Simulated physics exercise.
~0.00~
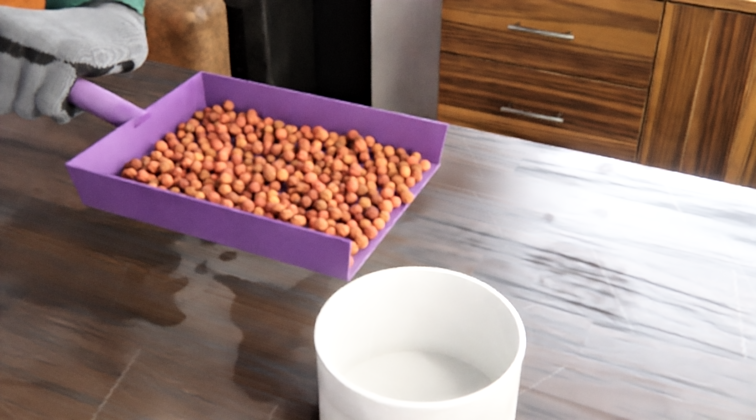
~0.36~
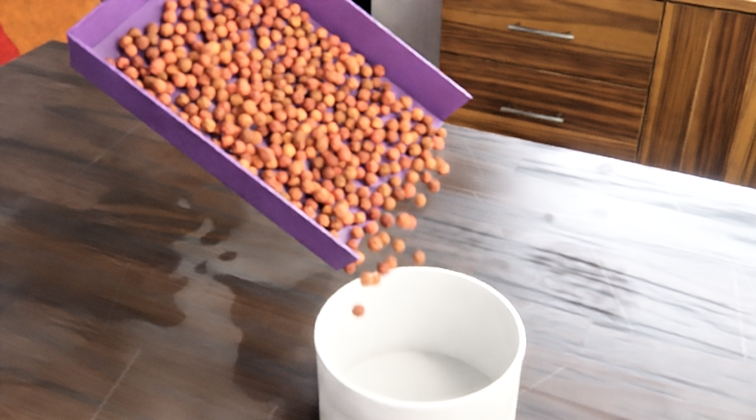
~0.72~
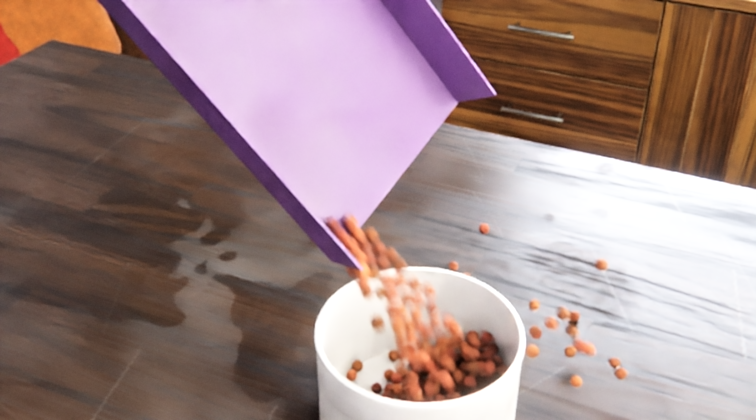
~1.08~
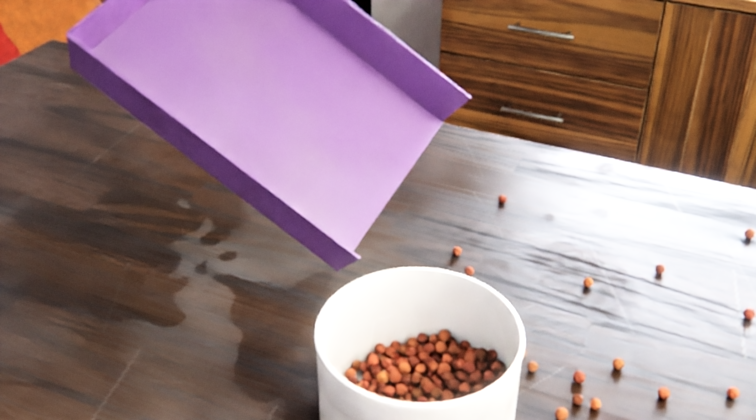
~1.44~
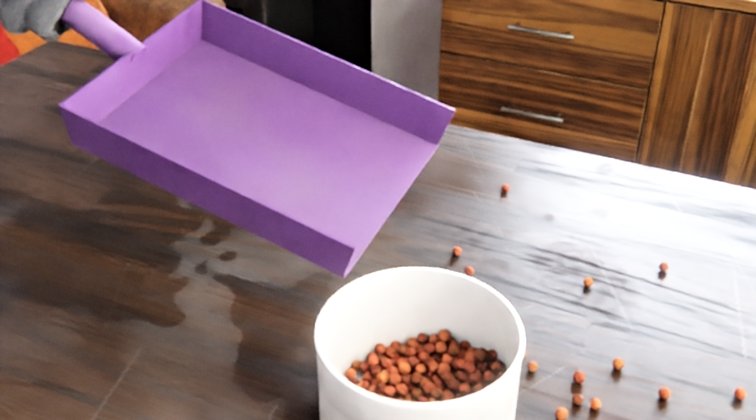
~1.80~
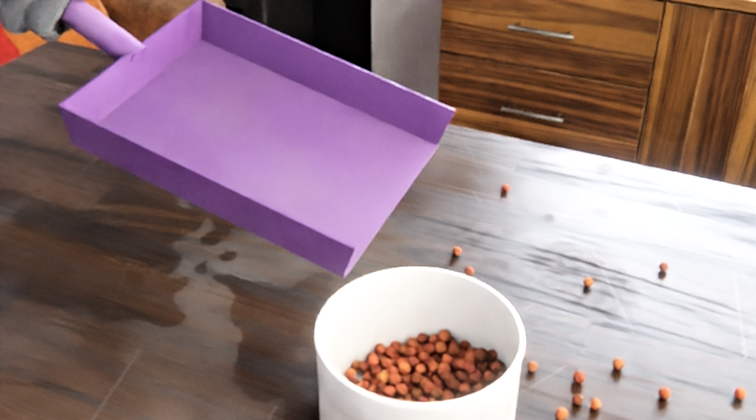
A gloved hand tipped a purple scoop full of small reddish-brown clay balls over a white pot, pouring most of them in while some scattered across the dark wooden table to the right, then the emptied scoop tilted partway back and stayed still.
